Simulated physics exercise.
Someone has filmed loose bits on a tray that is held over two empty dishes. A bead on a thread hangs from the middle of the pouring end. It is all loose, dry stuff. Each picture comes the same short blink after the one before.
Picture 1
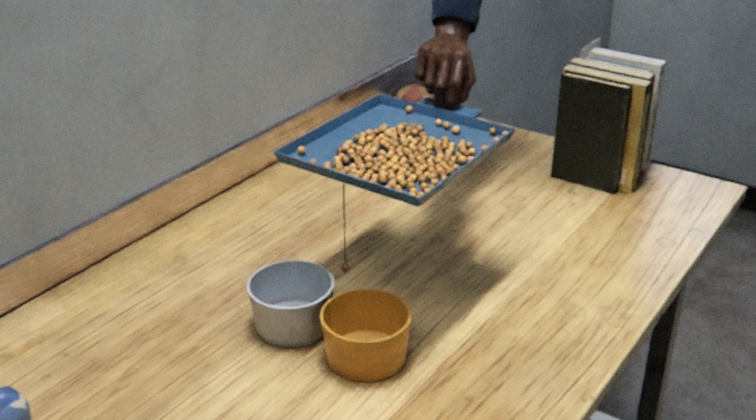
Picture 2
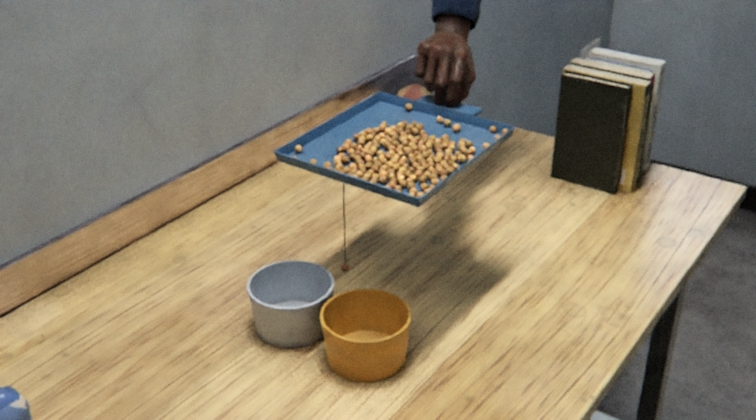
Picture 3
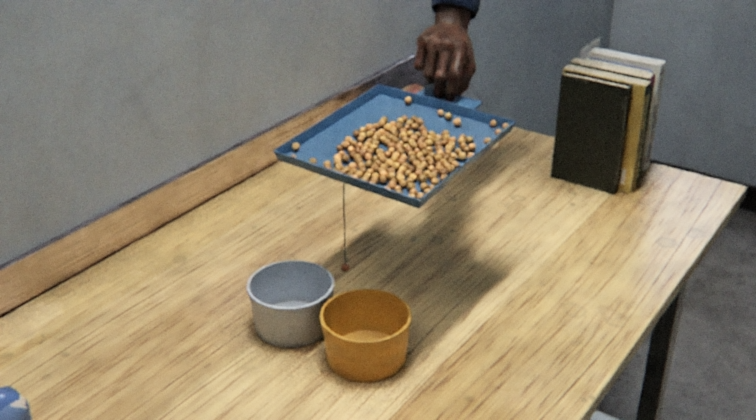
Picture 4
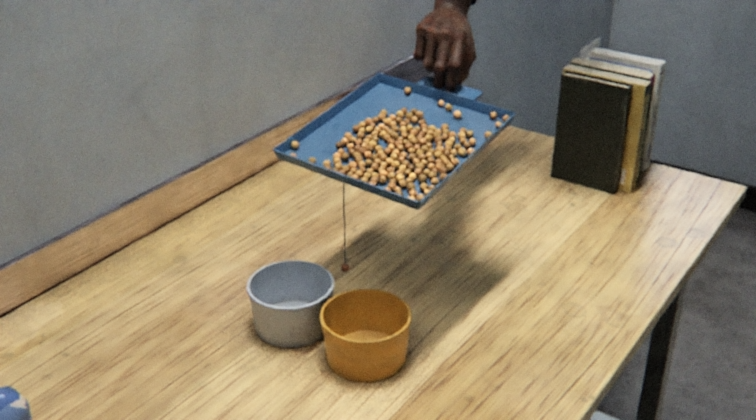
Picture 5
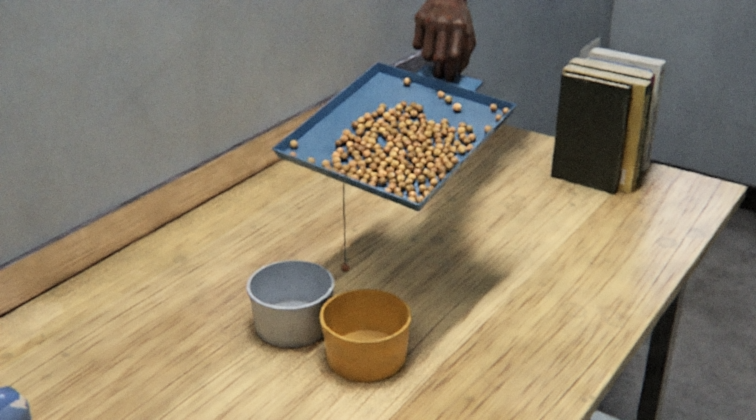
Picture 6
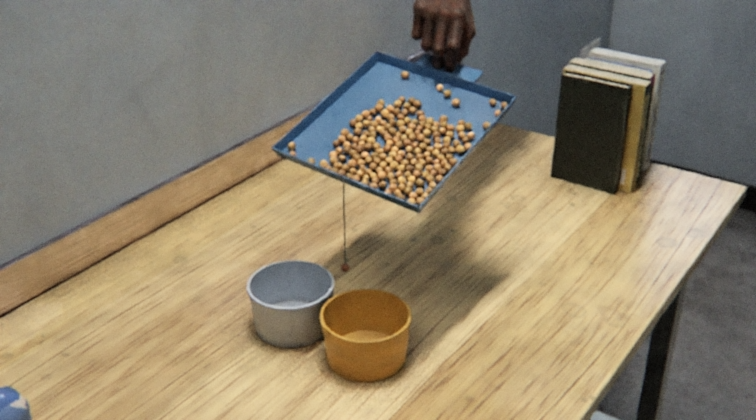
To begin with, a hand holds a blue tray of small round tan beads nearly level above a grey dish and an orange dish, a thread hanging beneath its front edge. The hand then lifts the back of the tray, steadily tilting it toward the dishes, its right front corner lowest, while the beads shift slightly.
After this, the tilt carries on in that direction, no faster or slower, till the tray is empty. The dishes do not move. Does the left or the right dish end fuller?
The right dish gets more.
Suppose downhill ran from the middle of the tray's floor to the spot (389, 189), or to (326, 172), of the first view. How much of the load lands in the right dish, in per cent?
Near 50 % and 10 %.
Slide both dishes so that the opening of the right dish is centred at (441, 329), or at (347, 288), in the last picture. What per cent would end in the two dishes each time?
Roughly 80 per cent, and 30 per cent.
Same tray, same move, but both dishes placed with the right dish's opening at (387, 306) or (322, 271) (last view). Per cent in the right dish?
Roughly 60 per cent, and 0 per cent.
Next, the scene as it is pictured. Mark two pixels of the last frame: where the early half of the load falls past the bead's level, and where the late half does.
Around (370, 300) and then (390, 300).
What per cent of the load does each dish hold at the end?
Left dish near 10 in a hundred; right dish near 70.
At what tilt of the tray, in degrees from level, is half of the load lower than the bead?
At some 80 degrees.
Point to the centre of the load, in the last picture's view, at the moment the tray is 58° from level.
Roughly at (381, 176).
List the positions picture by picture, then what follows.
In the first picture, corners of the pouring end at (278, 151) and (419, 196), level; middle of the load at (401, 155), round wooden beads; left dish at (264, 320); right dish at (340, 354); bead on its thread at (345, 268).
In the second picture, corners of the pouring end at (278, 151) and (419, 196), level; middle of the load at (401, 155).
In the third picture, corners of the pouring end at (278, 150) and (419, 198), tipped barely, lowest at the right corner; middle of the load at (401, 152).
In the fourth picture, corners of the pouring end at (277, 149) and (419, 200), tipped a little, lowest at the right corner; middle of the load at (400, 149).
In the fifth picture, corners of the pouring end at (277, 148) and (418, 202), tipped a little, lowest at the right corner; middle of the load at (399, 146).
In the sixth picture, corners of the pouring end at (276, 147) and (418, 204), tipped clearly, lowest at the right corner; middle of the load at (395, 150), most on the move; left dish at (264, 320); right dish at (340, 354).
Soon after the last picture, tray tipped steeply; most on the tray; a small part in the right dish; a small part in the air.
A little later, tray tipped right over; a small part on the tray; about half in the right dish; a small part in the left dish; about a quarter outside both; a small part in the air.
Later still, tray tipped past a quarter turn; about two thirds in the right dish; a small part in the left dish; about a quarter outside both.
By the end, tray tipped past a quarter turn; about two thirds in the right dish; a small part in the left dish; about a quarter outside both.
